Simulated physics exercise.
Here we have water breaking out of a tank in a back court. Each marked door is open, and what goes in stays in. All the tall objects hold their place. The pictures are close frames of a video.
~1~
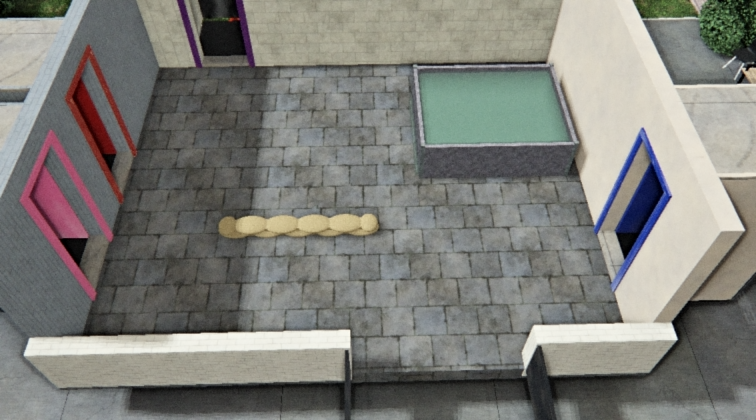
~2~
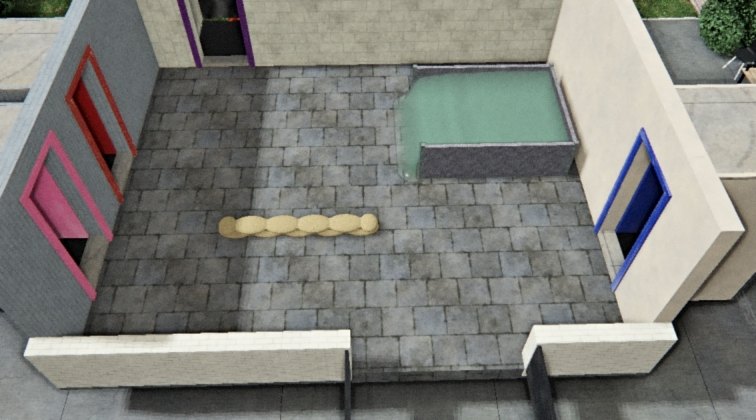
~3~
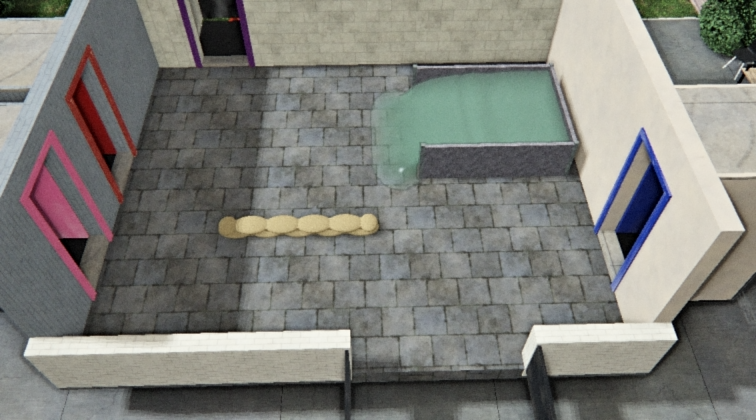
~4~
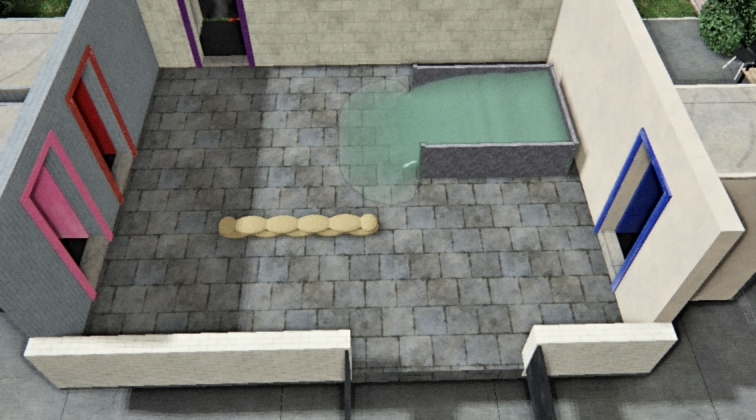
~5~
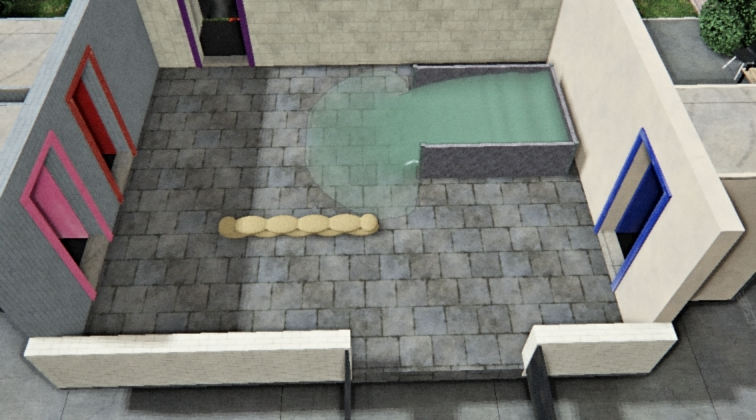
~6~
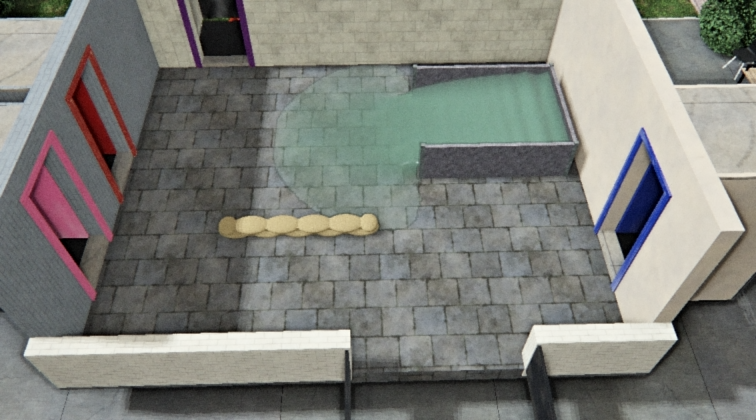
In a walled back court, green water pours from the left side of a raised tank and spreads across grey paving toward a sandbag row.
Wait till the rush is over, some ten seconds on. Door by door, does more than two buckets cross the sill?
The purple door lets in a lot; the blue door admits no more than that; the red door lets in a lot; the pink door admits no more than that.
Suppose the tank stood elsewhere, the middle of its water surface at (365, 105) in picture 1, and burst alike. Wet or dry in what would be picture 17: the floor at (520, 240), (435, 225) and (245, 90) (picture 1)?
In turn: No water, not flooded, covered.
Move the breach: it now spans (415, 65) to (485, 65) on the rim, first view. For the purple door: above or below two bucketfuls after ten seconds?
Then: The purple one is under.
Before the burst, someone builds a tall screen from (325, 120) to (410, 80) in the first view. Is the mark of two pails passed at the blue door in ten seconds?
Blue lets less in.
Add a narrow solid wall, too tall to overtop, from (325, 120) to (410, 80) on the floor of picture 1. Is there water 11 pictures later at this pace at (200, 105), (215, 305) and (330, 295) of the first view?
One after the other: Wet, clear, no water.
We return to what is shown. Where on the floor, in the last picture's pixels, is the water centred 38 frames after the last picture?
Roughly at (269, 180).
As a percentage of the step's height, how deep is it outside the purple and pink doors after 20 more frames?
Roughly 210 per cent, then 80 per cent.
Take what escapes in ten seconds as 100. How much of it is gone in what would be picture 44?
Near 80 in a hundred.
A moment on, water covers 35 % of the floor; the purple door not reached, the blue door not reached, the red door not reached, the pink door not reached.
Next, water covers 45 % of the floor; the purple door wet at the sill, nothing in, the blue door not reached, the red door under two buckets in, the pink door wet at the sill, nothing in.
Then, water covers 50 % of the floor; the purple door under two buckets in, the blue door not reached, the red door far over two buckets in, the pink door wet at the sill, nothing in.
Later, water covers 65 % of the floor; the purple door far over two buckets in, the blue door not reached, the red door far over two buckets in, the pink door wet at the sill, nothing in.
In the end, water covers 95 % of the floor; the purple door far over two buckets in, the blue door under two buckets in, the red door far over two buckets in, the pink door wet at the sill, nothing in.
